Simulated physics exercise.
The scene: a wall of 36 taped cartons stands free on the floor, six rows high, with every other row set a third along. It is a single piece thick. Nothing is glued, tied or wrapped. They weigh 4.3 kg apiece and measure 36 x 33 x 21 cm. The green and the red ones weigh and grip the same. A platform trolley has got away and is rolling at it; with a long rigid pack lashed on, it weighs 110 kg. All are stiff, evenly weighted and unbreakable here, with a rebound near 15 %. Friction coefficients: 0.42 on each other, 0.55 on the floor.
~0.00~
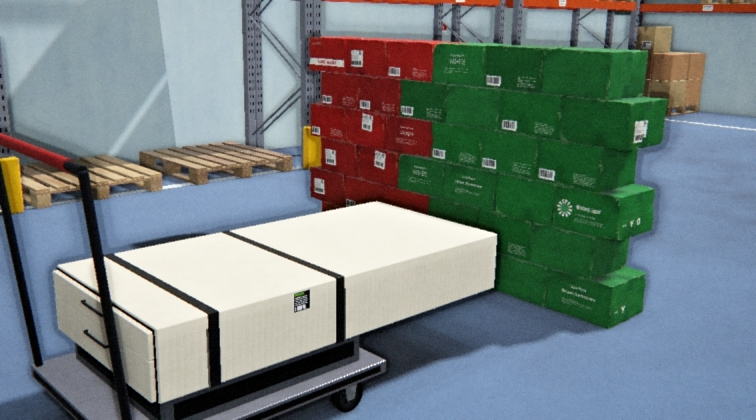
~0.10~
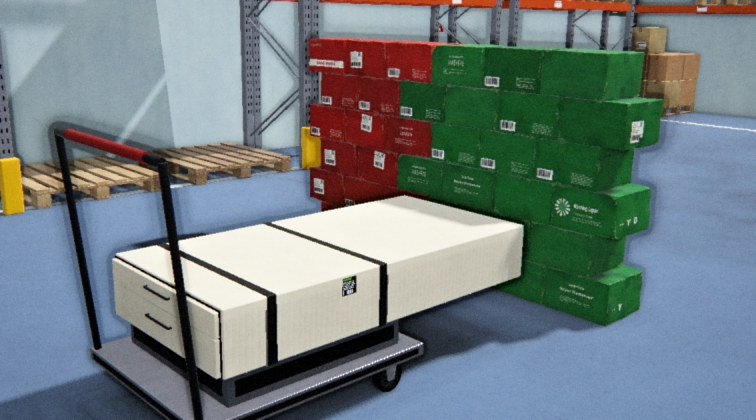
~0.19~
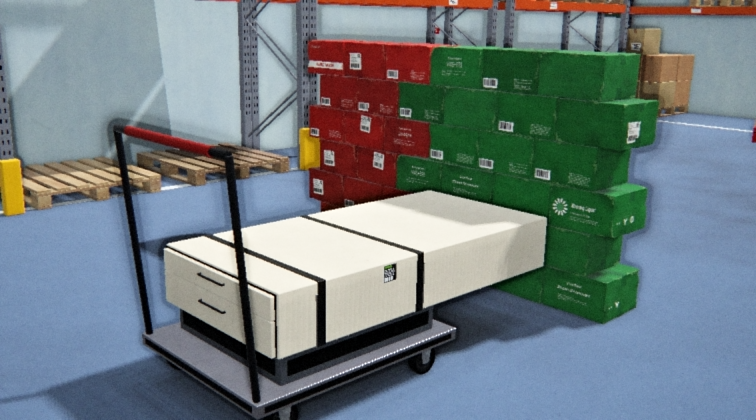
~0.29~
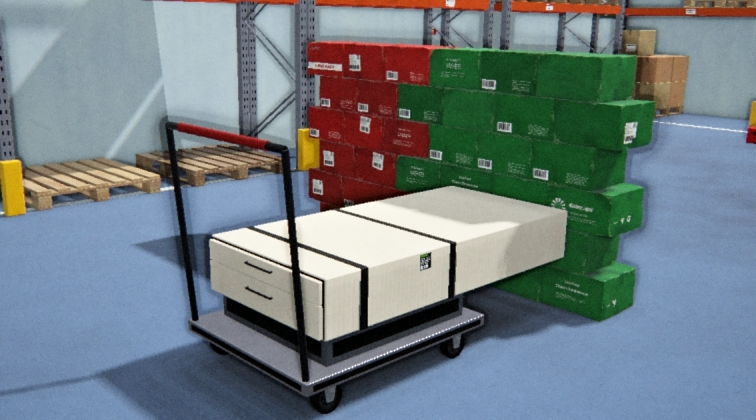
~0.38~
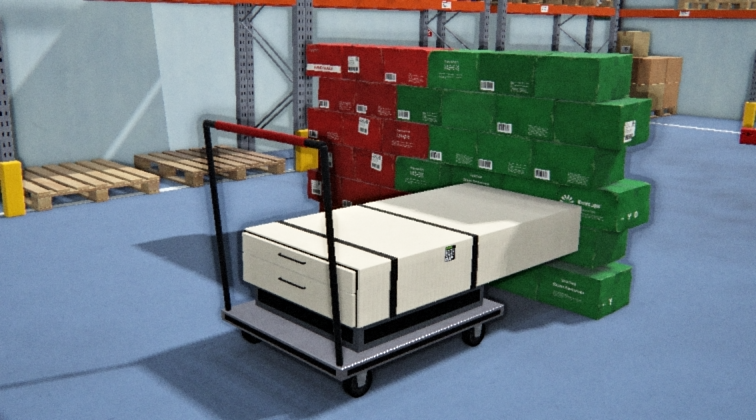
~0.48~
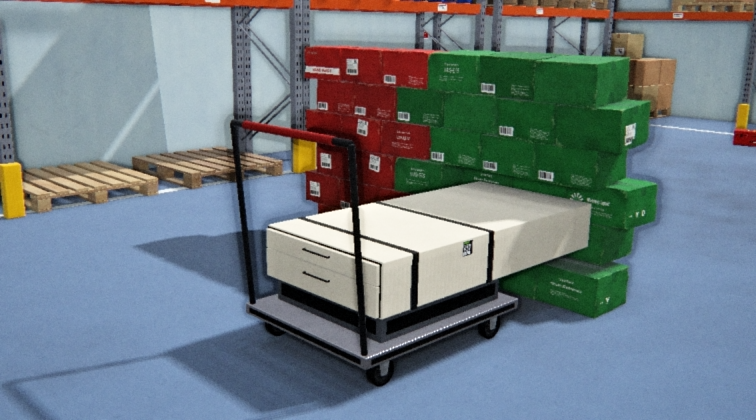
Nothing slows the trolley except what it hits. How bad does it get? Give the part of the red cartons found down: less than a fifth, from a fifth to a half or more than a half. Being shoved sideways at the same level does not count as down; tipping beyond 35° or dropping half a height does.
Ending down: Under a fifth.
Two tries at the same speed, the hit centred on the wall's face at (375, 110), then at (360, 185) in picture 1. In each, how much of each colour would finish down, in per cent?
Green 0 then 10, red 50 then 90 per cent.
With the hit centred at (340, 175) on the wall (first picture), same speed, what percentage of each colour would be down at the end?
Then green 0, red 70 per cent.
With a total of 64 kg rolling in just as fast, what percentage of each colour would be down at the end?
Then green 0, red 0 per cent.
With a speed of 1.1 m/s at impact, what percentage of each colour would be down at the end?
Then green 0, red 0 per cent.
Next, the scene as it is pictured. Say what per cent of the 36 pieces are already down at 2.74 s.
At that moment 40 per cent.
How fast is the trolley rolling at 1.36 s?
Roughly 0.0 m/s.
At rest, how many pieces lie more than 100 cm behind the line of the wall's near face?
Some 4 pieces.
After 0.70 s, load 39 cm past the wall's line, still rolling; none of the 15 red cartons down (0 of 36 in all colours); top red carton unmoved; top green carton 7° from how it stood.
After 1.36 s, load 58 cm past the wall's line, stopped; none of the 15 red cartons down (8 of 36 in all colours); top red carton unmoved; top green carton 18° from how it stood.
After 2.74 s, load 19 cm past the wall's line, still rolling; none of the 15 red cartons down (15 of 36 in all colours); top red carton unmoved; top green carton upside down.
In the end (4.5 s), load 1 mm past the wall's line, still rolling; none of the 15 red cartons down (15 of 36 in all colours); top red carton unmoved; top green carton upside down. That is 0 per cent. From the last view, middles, top red carton near (339, 63), top green carton near (689, 220).
